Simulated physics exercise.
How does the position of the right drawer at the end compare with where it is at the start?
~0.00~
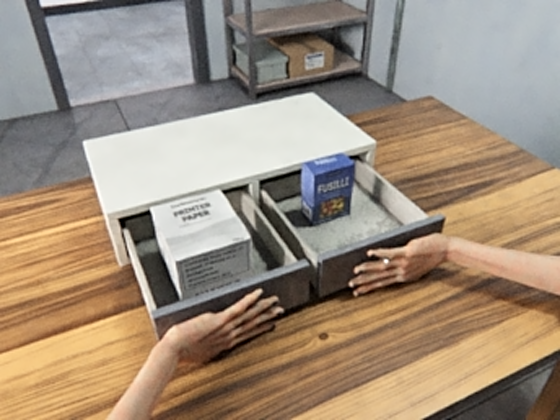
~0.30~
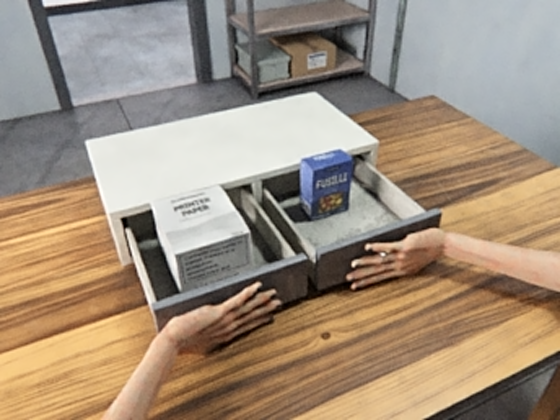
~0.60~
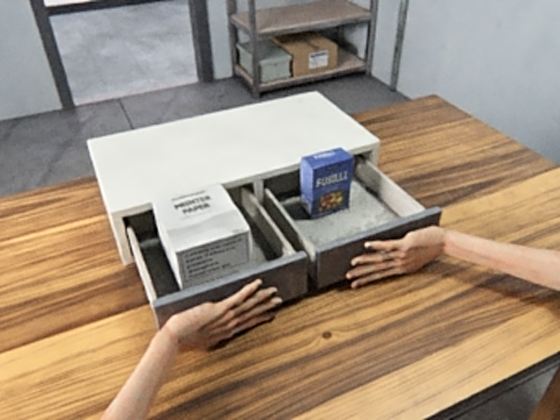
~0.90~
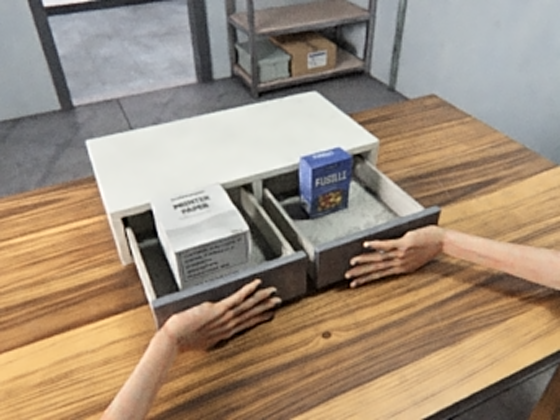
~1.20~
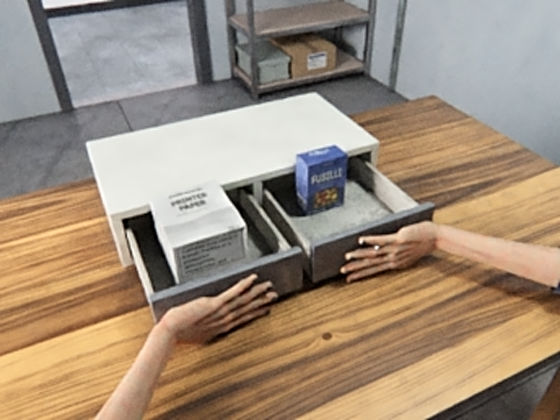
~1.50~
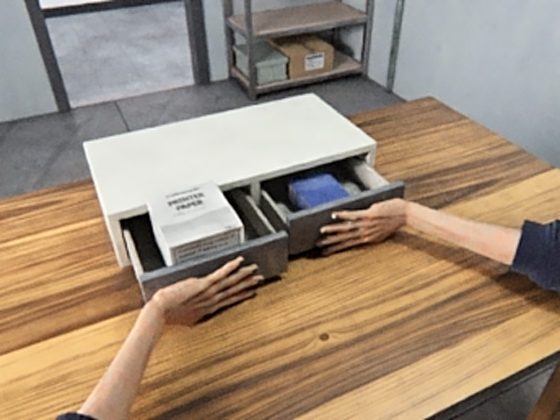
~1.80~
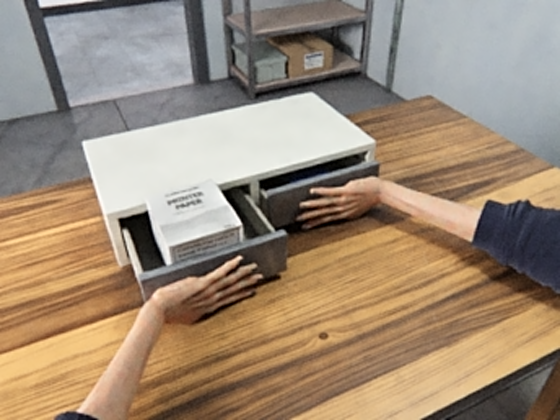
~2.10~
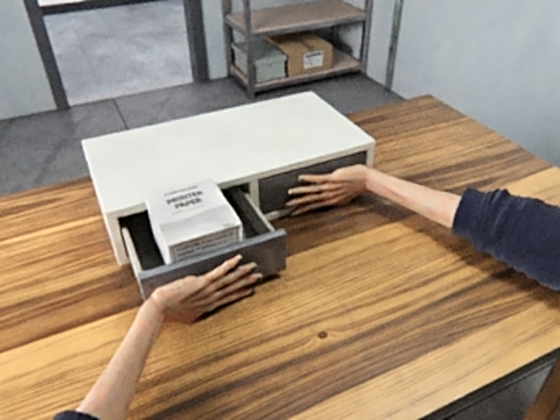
At the start the right drawer is pulled out from the white chest with a blue packet standing in it. By the end it has been pushed back and sits flush inside the chest.
